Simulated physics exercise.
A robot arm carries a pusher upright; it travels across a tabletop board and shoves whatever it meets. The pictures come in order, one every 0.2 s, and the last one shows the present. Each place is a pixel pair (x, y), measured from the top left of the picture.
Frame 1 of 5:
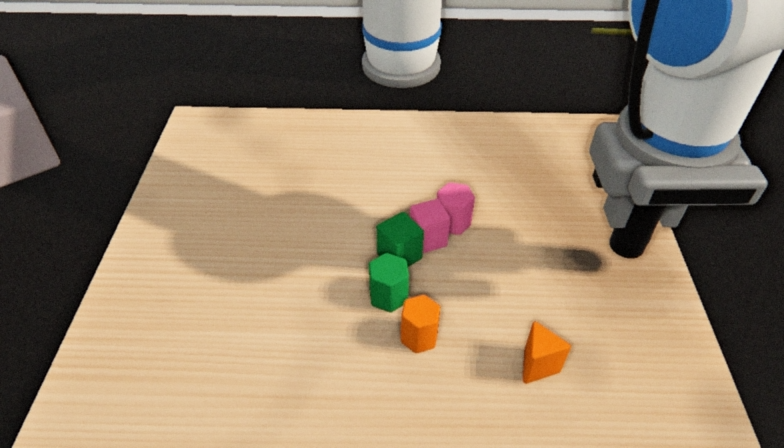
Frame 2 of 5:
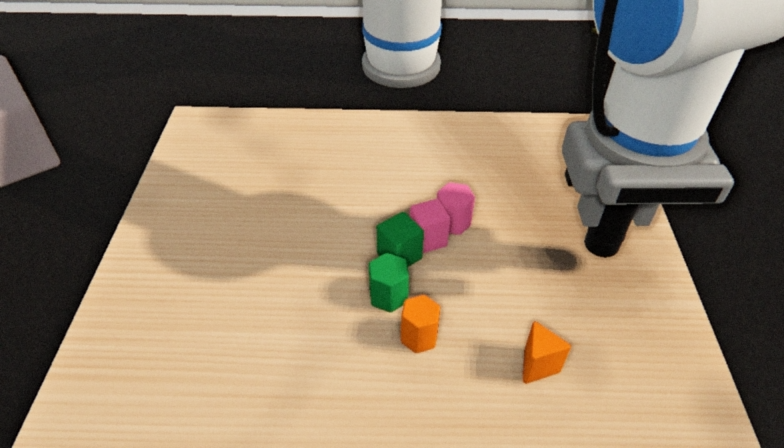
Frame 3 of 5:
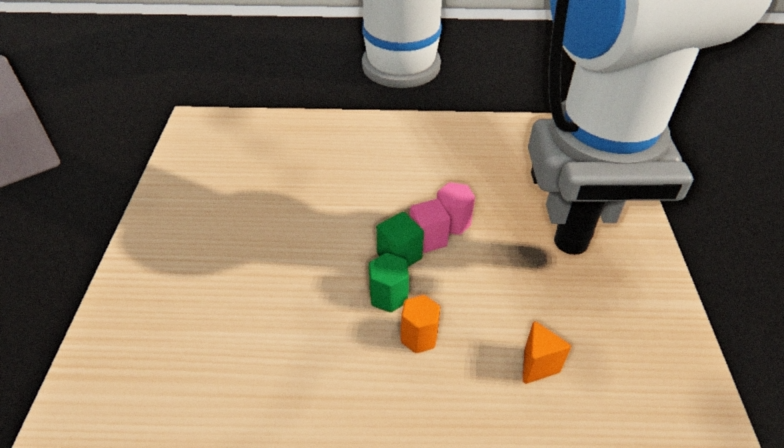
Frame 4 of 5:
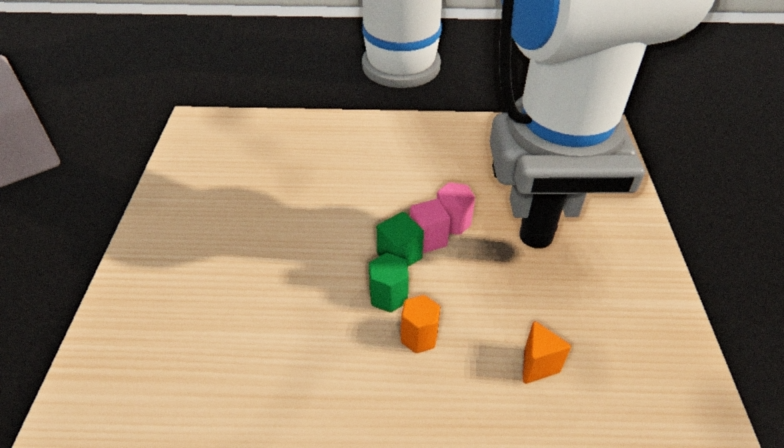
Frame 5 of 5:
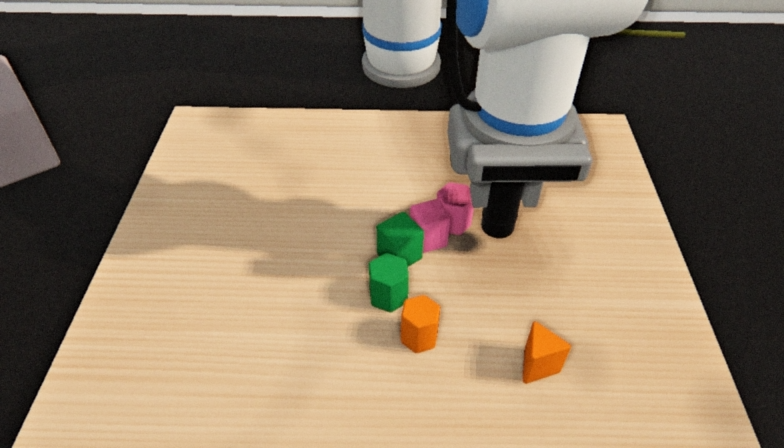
A robot arm with a black cylindrical pusher starts at the right side of a wooden table and slides steadily left above the surface. It draws close to the pink blocks beside the green ones, while all the blocks, including two orange ones nearer the front, stay still.
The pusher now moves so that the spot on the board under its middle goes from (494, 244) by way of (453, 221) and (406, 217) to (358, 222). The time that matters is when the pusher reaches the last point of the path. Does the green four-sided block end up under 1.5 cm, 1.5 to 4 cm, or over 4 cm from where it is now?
The answer is 1.5 to 4 cm.
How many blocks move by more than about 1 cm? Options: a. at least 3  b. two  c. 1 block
My pick is a.
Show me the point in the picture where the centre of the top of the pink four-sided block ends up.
Its top middle will sit at (379, 215).
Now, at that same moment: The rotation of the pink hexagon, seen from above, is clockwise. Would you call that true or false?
Answer: True.
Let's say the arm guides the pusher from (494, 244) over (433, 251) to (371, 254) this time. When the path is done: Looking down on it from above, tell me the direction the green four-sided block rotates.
Anticlockwise.
What follows on the original path. One third of the way, pusher at (454, 204); pink four-sided block at (426, 209), turned 25° anticlockwise; pink hexagon at (428, 180).
Two thirds of the way, pusher at (406, 200); green four-sided block at (389, 235), turned 35° anticlockwise; pink four-sided block at (398, 211), turned 55° anticlockwise; pink hexagon at (392, 168), turned 45° clockwise.
At the end, pusher at (357, 205); green four-sided block at (383, 240), turned 65° anticlockwise; pink four-sided block at (379, 215), turned 80° anticlockwise; pink hexagon at (383, 168), turned 80° clockwise.
